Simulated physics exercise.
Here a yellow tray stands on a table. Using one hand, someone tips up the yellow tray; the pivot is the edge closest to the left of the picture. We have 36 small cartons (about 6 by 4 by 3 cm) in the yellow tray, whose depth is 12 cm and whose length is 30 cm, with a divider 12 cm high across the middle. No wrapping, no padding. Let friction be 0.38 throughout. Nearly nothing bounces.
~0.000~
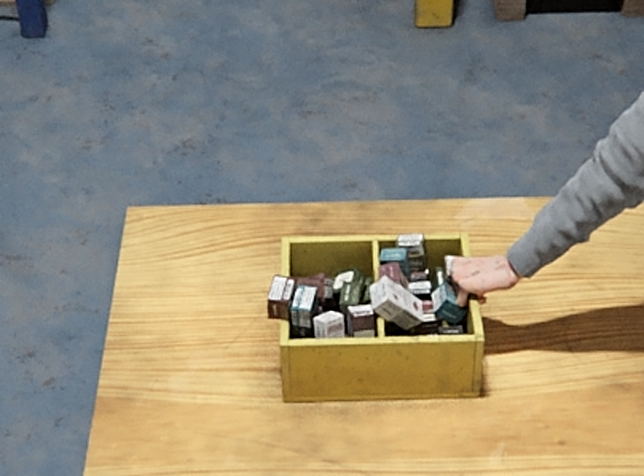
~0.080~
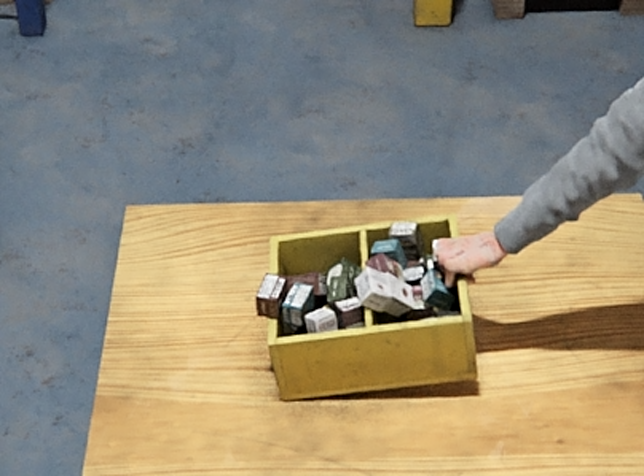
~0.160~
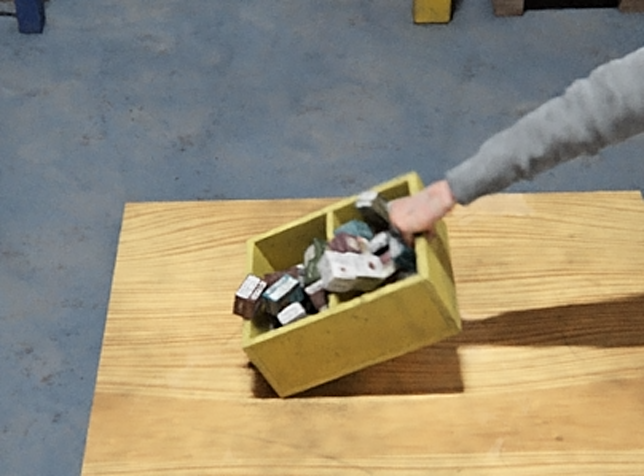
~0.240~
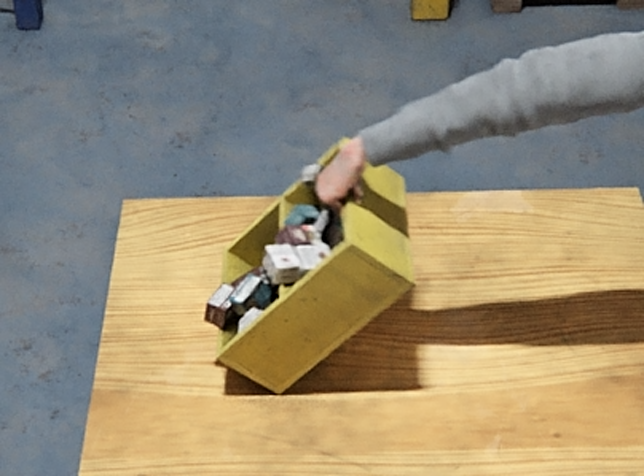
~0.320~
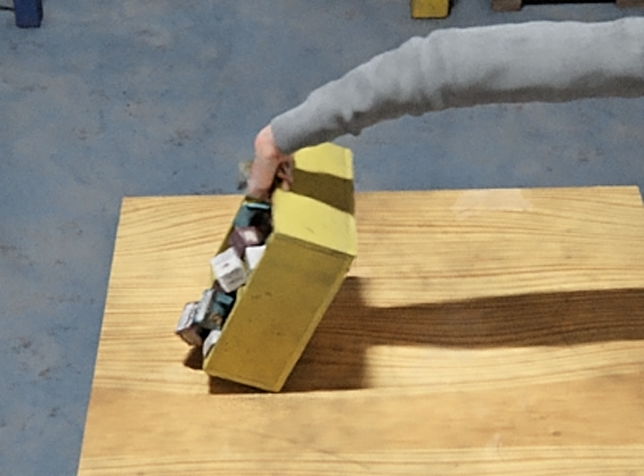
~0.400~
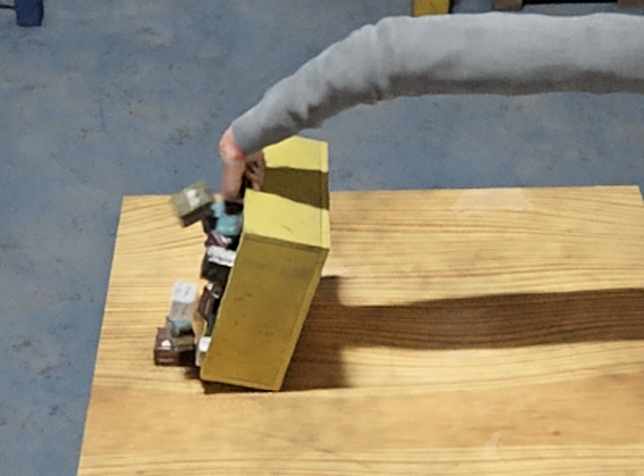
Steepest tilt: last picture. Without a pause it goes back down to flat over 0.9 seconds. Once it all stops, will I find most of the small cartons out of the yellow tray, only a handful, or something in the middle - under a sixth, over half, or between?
You will find between a sixth and a half of them out.
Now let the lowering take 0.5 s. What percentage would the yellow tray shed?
That would cost the yellow tray 30 per cent of its load.
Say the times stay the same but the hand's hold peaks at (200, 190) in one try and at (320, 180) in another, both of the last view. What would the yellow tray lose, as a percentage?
Loss for the yellow tray - 60 percent, then 10 percent.
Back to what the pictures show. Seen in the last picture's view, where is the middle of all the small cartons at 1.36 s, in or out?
At about (303, 325).
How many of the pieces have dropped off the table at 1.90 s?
Some 5 pieces.
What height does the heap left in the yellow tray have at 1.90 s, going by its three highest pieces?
About 11 cm.
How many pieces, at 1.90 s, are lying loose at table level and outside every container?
About 8 of them.
After 0.64 s, tilt 61°; 10 of 36 out of the yellow tray.
After 0.94 s, tilt 26°; 12 of 36 out of the yellow tray.
After 1.36 s, tilt 0°; 12 of 36 out of the yellow tray.
When it is over (at 1.90 s), 12 of 36 out of the yellow tray. Asked share, 12 of 36, 33 per cent.
